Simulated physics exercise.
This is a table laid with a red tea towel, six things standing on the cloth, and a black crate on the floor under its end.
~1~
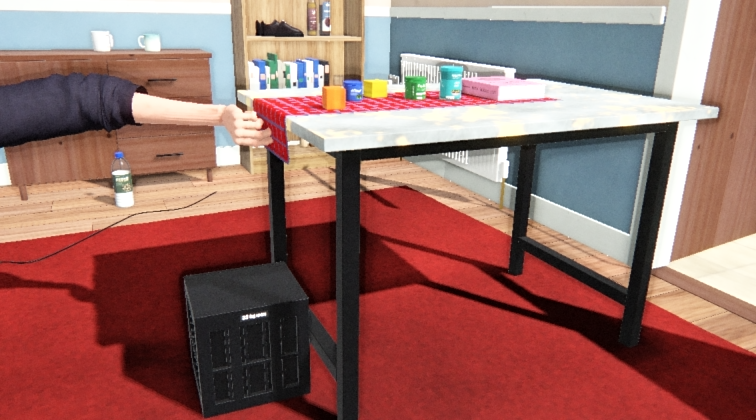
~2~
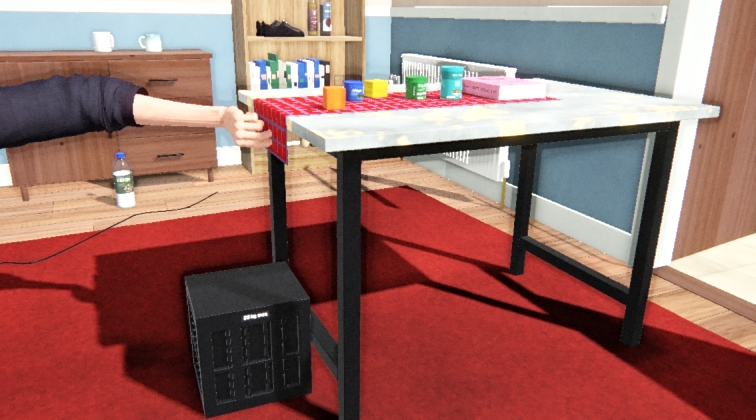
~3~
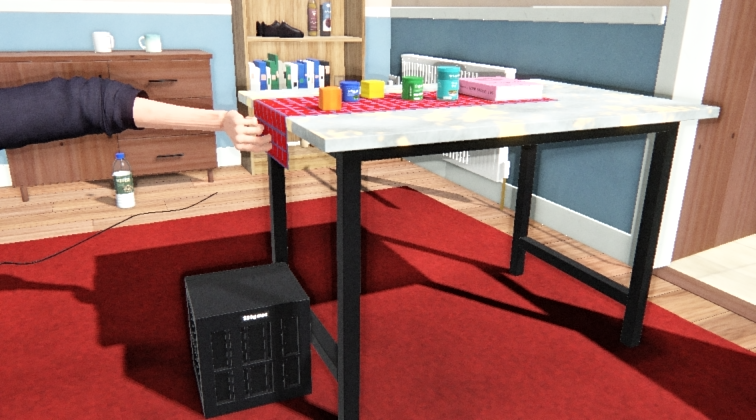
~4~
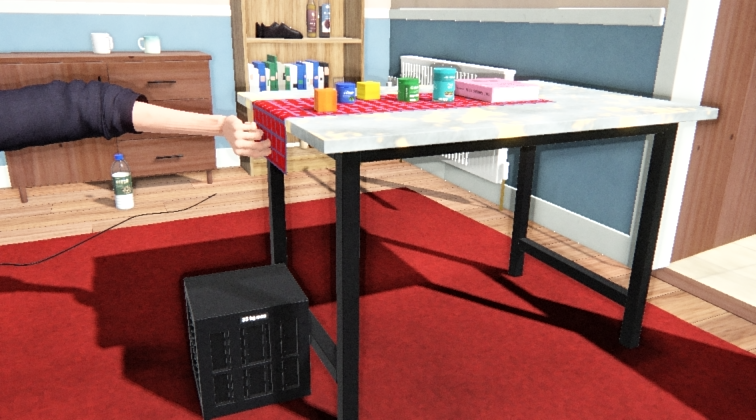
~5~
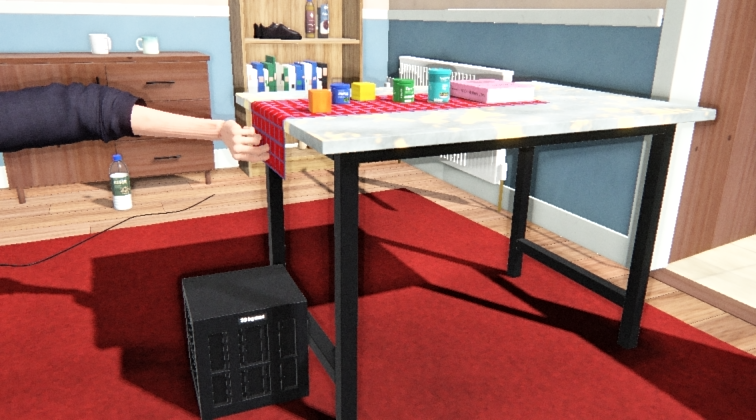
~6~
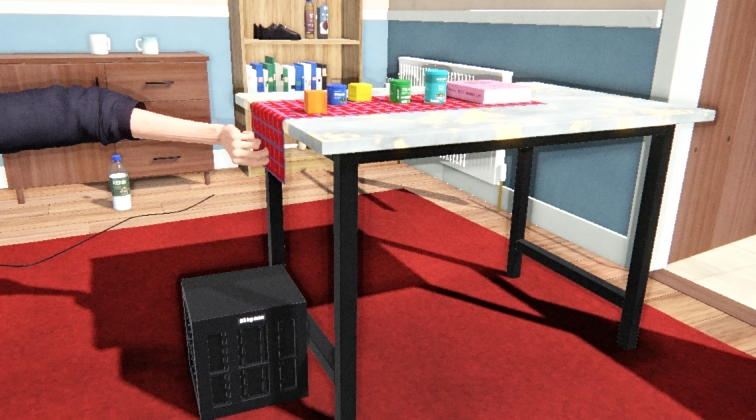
At first, a hand at the left grips the end of a red checked cloth on a table, with six colourful items standing on it and a black crate below. The hand draws the cloth slightly over the edge, then its hem hangs a little lower and the items have shifted slightly left, still upright.
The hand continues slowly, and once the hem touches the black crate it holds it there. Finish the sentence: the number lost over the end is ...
The number lost over the end is three.
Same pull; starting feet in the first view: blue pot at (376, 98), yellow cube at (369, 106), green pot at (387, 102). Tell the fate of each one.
Of the three, the blue pot takes a tumble, the yellow cube takes a tumble, the green pot takes a tumble.
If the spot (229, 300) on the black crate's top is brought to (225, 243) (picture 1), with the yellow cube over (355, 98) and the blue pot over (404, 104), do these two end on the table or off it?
The yellow cube ends up on top while the blue pot ends up on top.
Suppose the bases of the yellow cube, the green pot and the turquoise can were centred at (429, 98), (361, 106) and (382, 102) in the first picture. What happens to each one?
Yellow cube kept, green pot dropped, turquoise can dropped.
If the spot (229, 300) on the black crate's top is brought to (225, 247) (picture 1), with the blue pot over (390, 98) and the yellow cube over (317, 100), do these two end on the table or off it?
The blue pot ends up still on top and the yellow cube ends up off the top.
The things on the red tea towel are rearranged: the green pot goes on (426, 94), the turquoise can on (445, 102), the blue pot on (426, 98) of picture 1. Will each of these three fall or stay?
The green pot remains up; the turquoise can holds on; the blue pot holds on.
Soon after, hem near (268, 216); orange cube gone.
Then, hem near (268, 251); orange cube and blue pot gone.
Further on, hem on the crate; orange cube, blue pot and yellow cube gone.
At rest, hem on the crate; orange cube, blue pot and yellow cube gone. The answer is three.
